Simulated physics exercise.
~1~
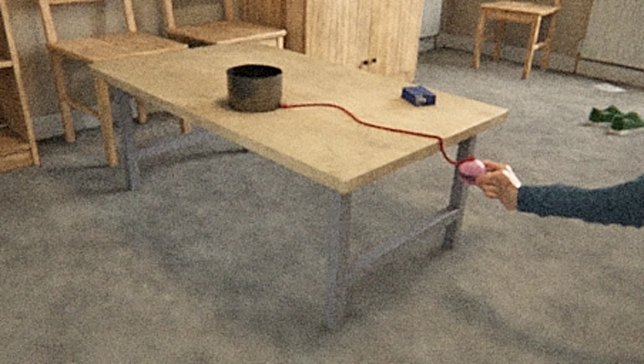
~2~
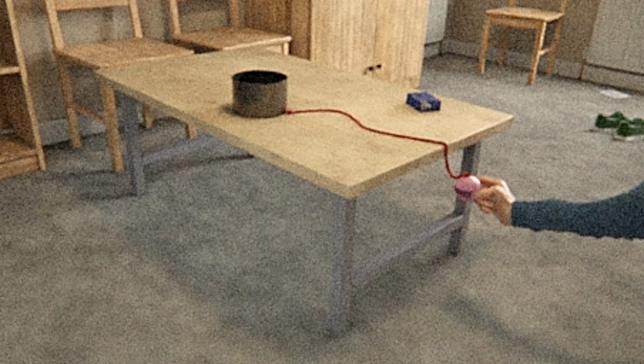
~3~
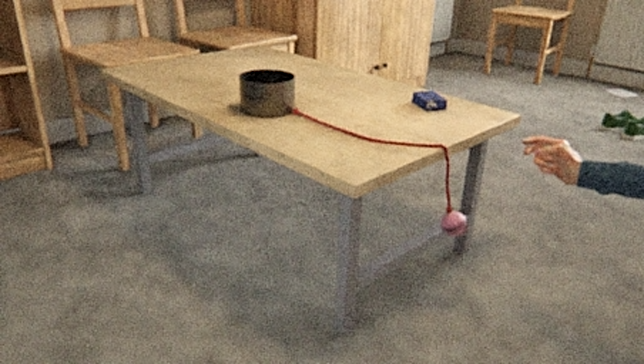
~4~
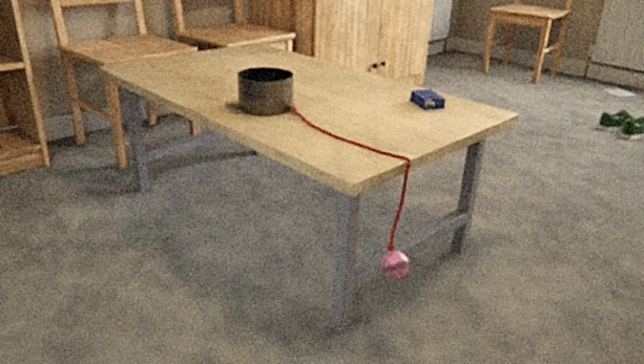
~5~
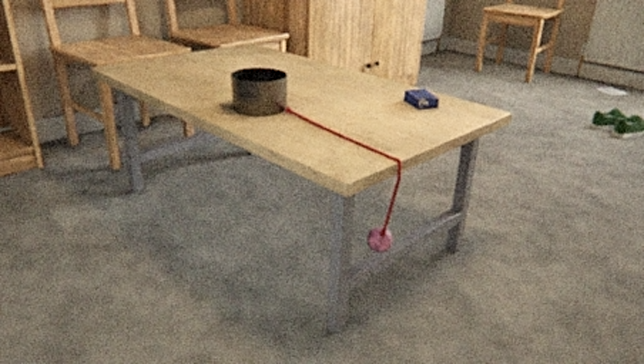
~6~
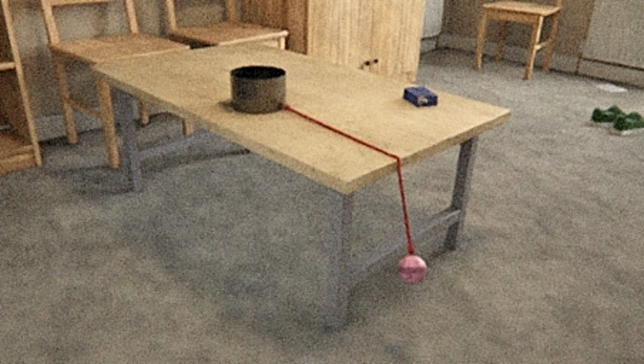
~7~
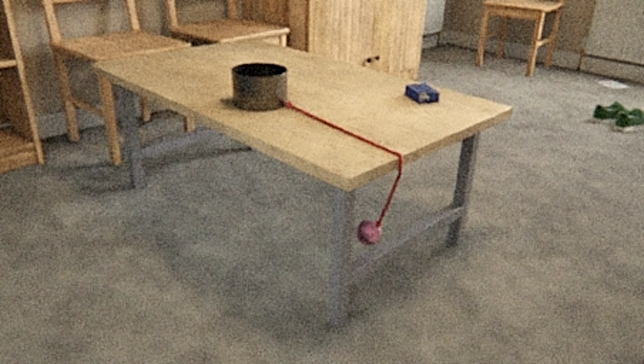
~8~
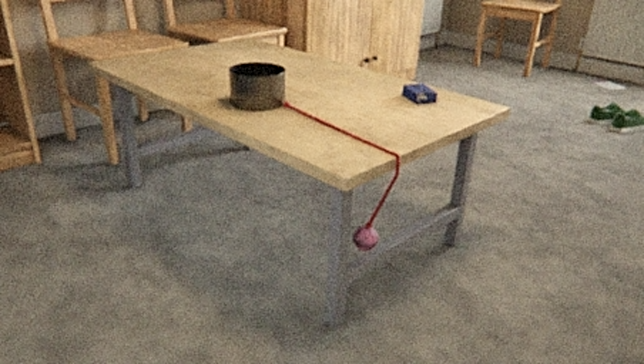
A pink ball on a red cord is held by a hand in a dark blue sleeve at the right of a low wooden table with grey legs, seen from slightly above by a gently swaying camera. The cord runs across the top to a dark pot near the back, with a small blue box to its right and wooden chairs behind on grey carpet. The hand lowers the ball slightly, lets go and draws back out of view. The ball drops and swings left below the table edge, then sways back and forth. It ends still hanging there, while the pot and box stay put.
